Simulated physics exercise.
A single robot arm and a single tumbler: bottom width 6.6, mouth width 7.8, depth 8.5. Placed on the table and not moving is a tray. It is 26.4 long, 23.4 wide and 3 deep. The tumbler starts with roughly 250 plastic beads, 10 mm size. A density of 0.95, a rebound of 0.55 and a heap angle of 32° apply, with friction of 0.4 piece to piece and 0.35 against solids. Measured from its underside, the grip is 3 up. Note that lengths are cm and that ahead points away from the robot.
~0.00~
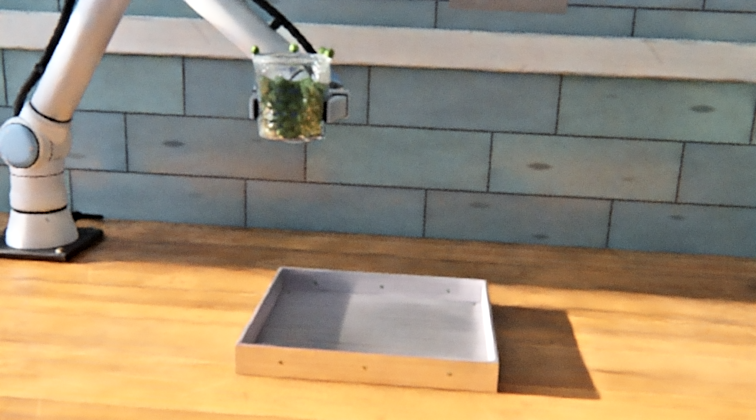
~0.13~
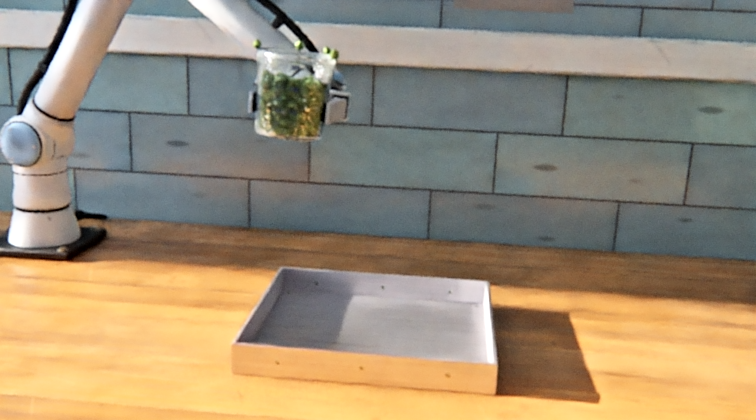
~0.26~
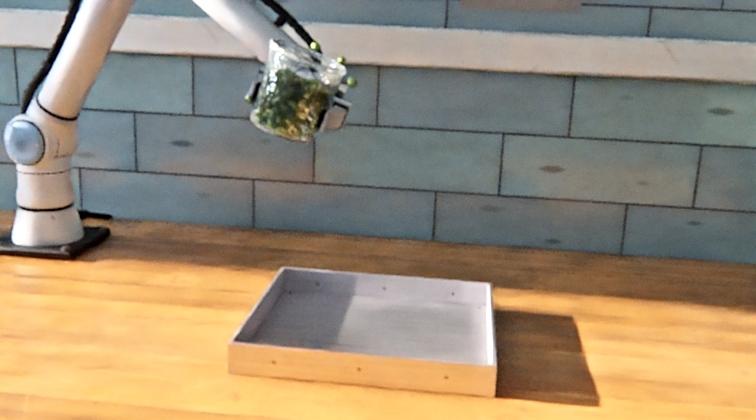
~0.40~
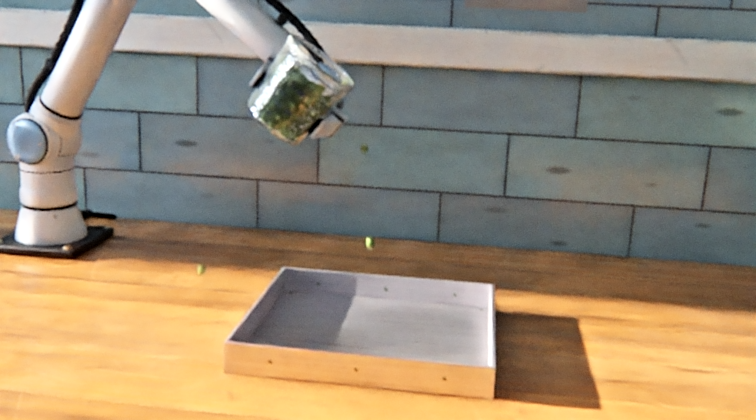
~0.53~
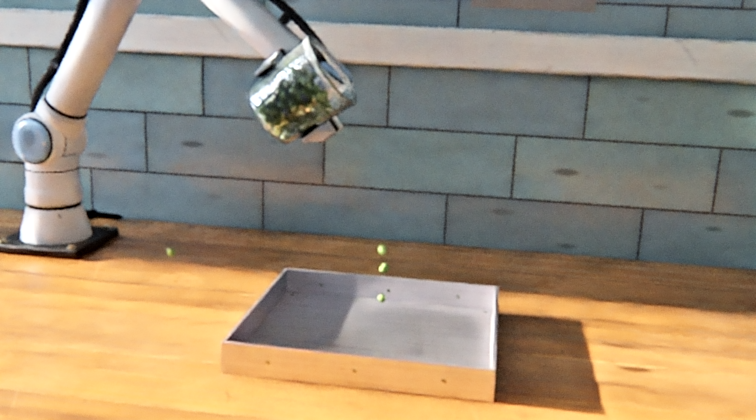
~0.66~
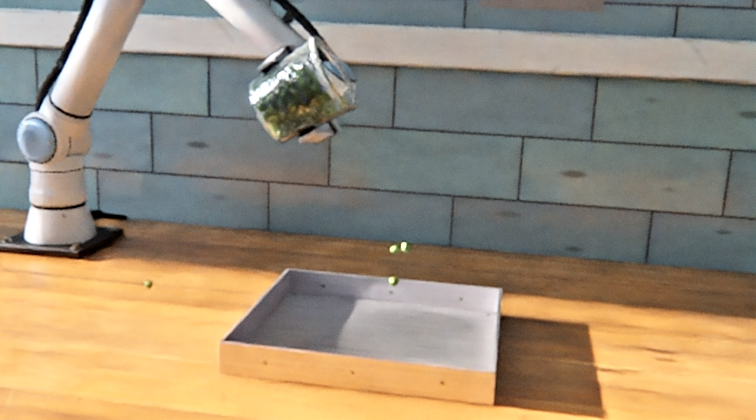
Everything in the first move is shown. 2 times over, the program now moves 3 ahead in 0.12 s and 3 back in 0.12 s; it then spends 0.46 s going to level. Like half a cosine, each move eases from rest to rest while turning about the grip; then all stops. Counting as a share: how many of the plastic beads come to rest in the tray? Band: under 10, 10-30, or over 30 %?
10-30 %.
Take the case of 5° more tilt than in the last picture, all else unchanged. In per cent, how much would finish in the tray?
It would be near 20 per cent.
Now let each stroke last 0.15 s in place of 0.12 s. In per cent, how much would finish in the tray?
It would come to roughly 5 %.
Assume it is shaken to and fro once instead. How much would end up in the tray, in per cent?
About 10 per cent in that case.
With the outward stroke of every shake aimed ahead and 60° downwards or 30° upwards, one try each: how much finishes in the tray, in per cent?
Near 0 and 20 percent respectively.
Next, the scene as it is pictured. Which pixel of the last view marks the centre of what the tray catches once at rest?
Approximately (406, 336) in pixels.
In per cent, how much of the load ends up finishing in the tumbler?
85 %.
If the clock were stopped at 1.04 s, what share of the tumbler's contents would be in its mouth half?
Around 45 in a hundred.
By 1.04 s, tilted 58° forward, highest piece 28 above the table; 223 in the tumbler, 8 in the tray, 1 on the table or floor, 14 in flight or on a rim.
By 1.41 s, tilted 21° forward, highest piece 31 above the table; 206 in the tumbler, 36 in the tray, 3 on the table or floor, 1 in flight or on a rim.
By 1.80 s, level, highest piece 30 above the table; 206 in the tumbler, 36 in the tray, 4 on the table or floor.
By 2.85 s, level, highest piece 30 above the table; 206 in the tumbler, 36 in the tray, 4 on the table or floor.
Final count, 206 in the tumbler, 36 in the tray, 4 on the table or floor. That is 15 % in the tray.
